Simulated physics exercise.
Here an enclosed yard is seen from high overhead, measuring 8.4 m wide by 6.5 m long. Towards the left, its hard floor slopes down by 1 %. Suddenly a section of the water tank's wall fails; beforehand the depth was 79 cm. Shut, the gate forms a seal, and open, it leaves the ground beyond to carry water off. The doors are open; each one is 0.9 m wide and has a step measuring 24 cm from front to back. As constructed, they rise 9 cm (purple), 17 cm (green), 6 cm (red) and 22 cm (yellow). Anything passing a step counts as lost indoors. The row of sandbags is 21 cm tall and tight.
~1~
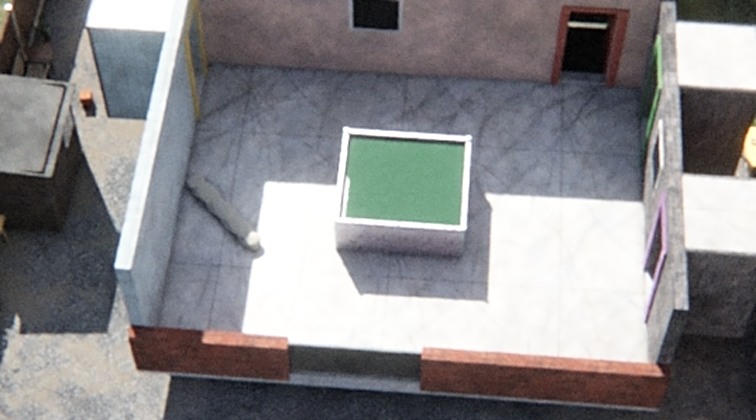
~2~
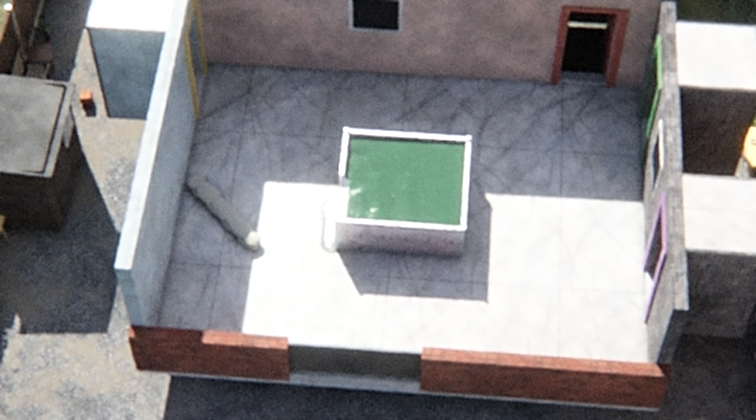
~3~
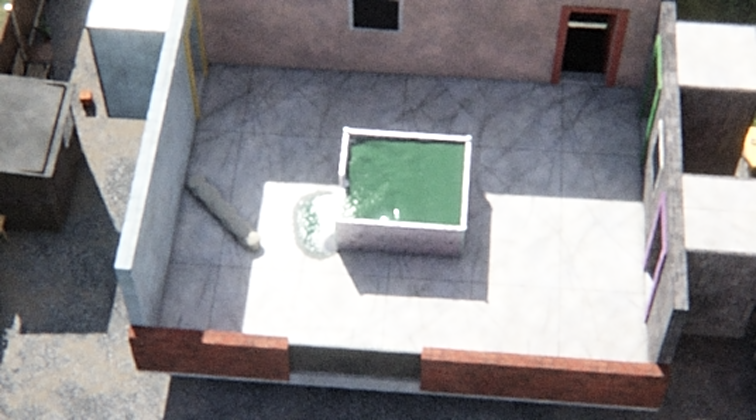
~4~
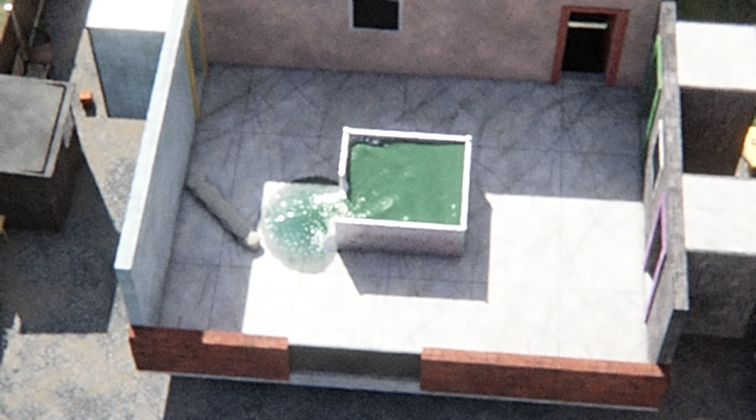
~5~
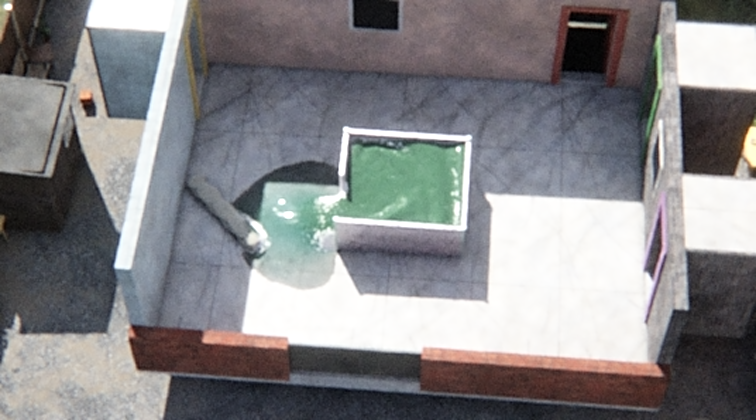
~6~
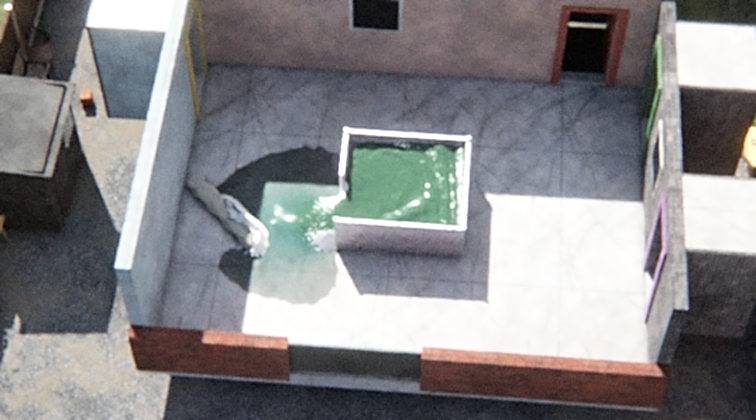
To begin with, green water lies still in a white-rimmed tank in the middle of a walled yard seen from above. Water then bursts from the tank's left side and fans out across the pale floor, reaching the long grey object on the left and washing around it as the wet patch widens.
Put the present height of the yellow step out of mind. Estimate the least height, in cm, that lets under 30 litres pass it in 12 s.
I would say 16 cm.
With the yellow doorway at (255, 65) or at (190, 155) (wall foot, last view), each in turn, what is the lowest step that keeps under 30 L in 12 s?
About 23 cm for the first and 27 cm for the second.
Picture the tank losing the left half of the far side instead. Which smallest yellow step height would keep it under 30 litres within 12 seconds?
Roughly 28 cm.
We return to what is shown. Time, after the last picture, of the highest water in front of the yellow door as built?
Crest at t of about 4.0 s.
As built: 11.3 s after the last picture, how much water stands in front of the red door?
Lab note: Depth approx. 7.5 cm.
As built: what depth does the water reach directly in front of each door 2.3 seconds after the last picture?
Door by door, in centimetres - purple 0, green 0, red 0, yellow 15.
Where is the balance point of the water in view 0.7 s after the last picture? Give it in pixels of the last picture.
Roughly (353, 212).
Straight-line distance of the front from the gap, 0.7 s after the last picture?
I make it some 3.8 m.
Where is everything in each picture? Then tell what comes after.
Still water, 79 cm deep, in the water tank at (404, 181); the yellow door at (196, 61) is dry, in the first picture.
The front is at (325, 212), 0.3 m from the gap at (341, 216); 0.2 m2 of floor is wet, 79 cm left at the back, in the second picture.
The front is at (297, 221), 0.8 m from the gap at (341, 216); 0.8 m2 of floor is wet, 79 cm left at the back, in the third picture.
Water pours out at (341, 217) and has run 1.4 m, to (264, 221); about 8 cm deep outside, 79 cm at the back, in the fourth picture.
The front is at (232, 211), 2.0 m from the gap at (341, 217); 3.5 m2 of floor is wet, 74 cm left at the back, in the fifth picture.
Water pours out at (341, 217) and has run 2.4 m, to (215, 194); about 5 cm deep outside, 67 cm at the back; 2.0 m in a straight line remain to the yellow door at (196, 61), in the sixth picture.
Then, 0.7 s after the last picture water covers 20 % of the floor, deepest (44 cm) near (255, 235); it has not reached the yellow door.
Then, 2.3 s after the last picture water covers 30 % of the floor, deepest (38 cm) near (207, 69); 15 cm at the yellow door, 0 litres in over its 22 cm step.
Then, 11.3 s after the last picture water covers 100 % of the floor, deepest (11 cm) near (203, 91); 11 cm at the yellow door, 5 litres in over its 22 cm step.
At the yellow door as built, the water peaked near 21 cm, 3.9 s after the last picture.
Run again over the same 12 s with other heights there, 47 litres in over 14.5 cm, 11 litres over 20 cm. The limit of 30 litres is kept from about 16 cm up.
